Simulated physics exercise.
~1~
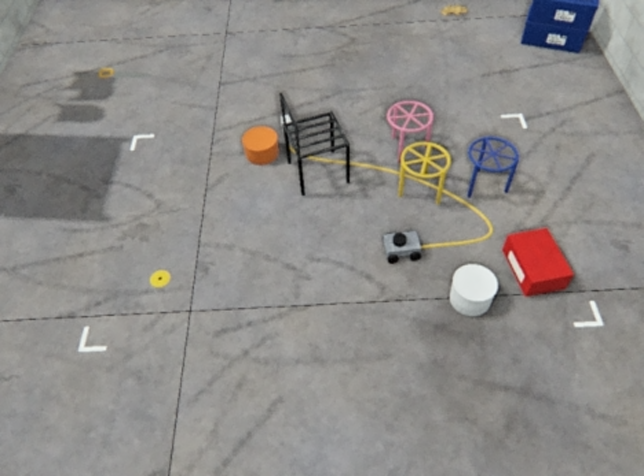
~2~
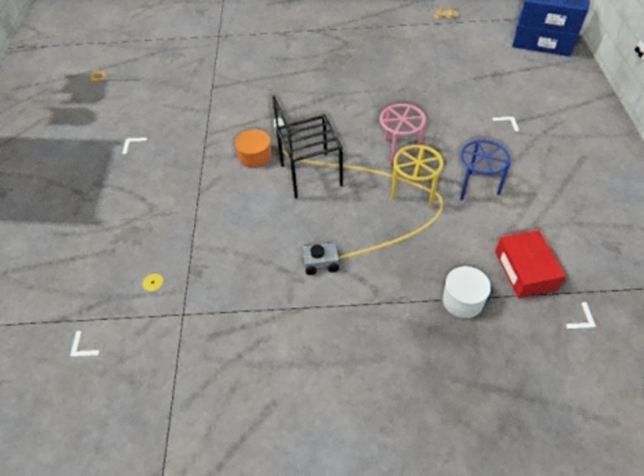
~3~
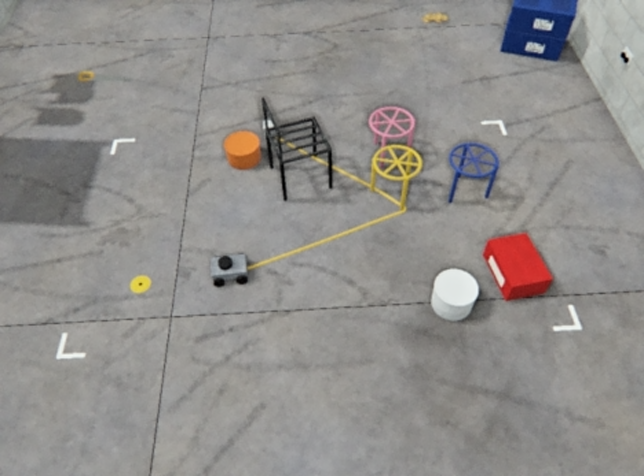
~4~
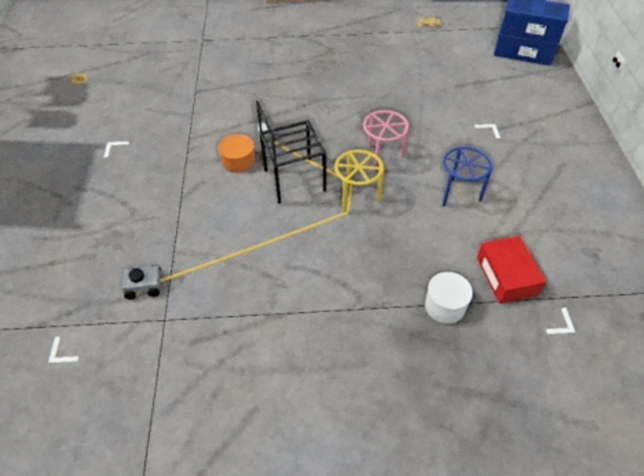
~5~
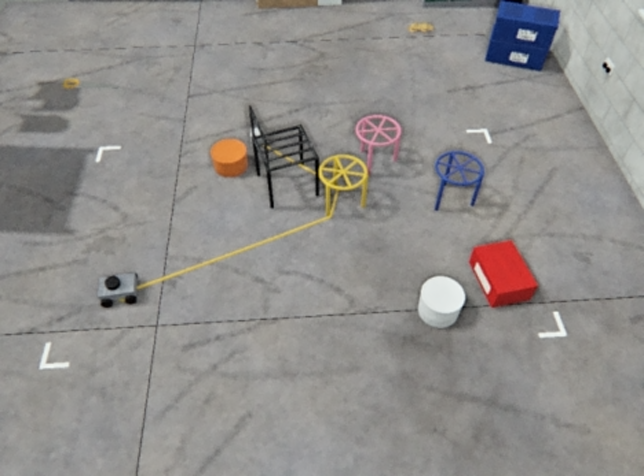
On a grey concrete workshop floor marked with white corners, a small wheeled cart trails a yellow lead that curves past a yellow stool and back toward a black chair. An orange bucket, pink and blue stools, a white bucket and a red carton stand around it. The cart rolls left across the open floor, and the loose curve draws in against the yellow stool. Pulled into a sharp bend at its legs, the lead drags the stool left toward the chair. The cart slows near the left side, with the yellow stool shifted beside the chair and the other objects still in place.
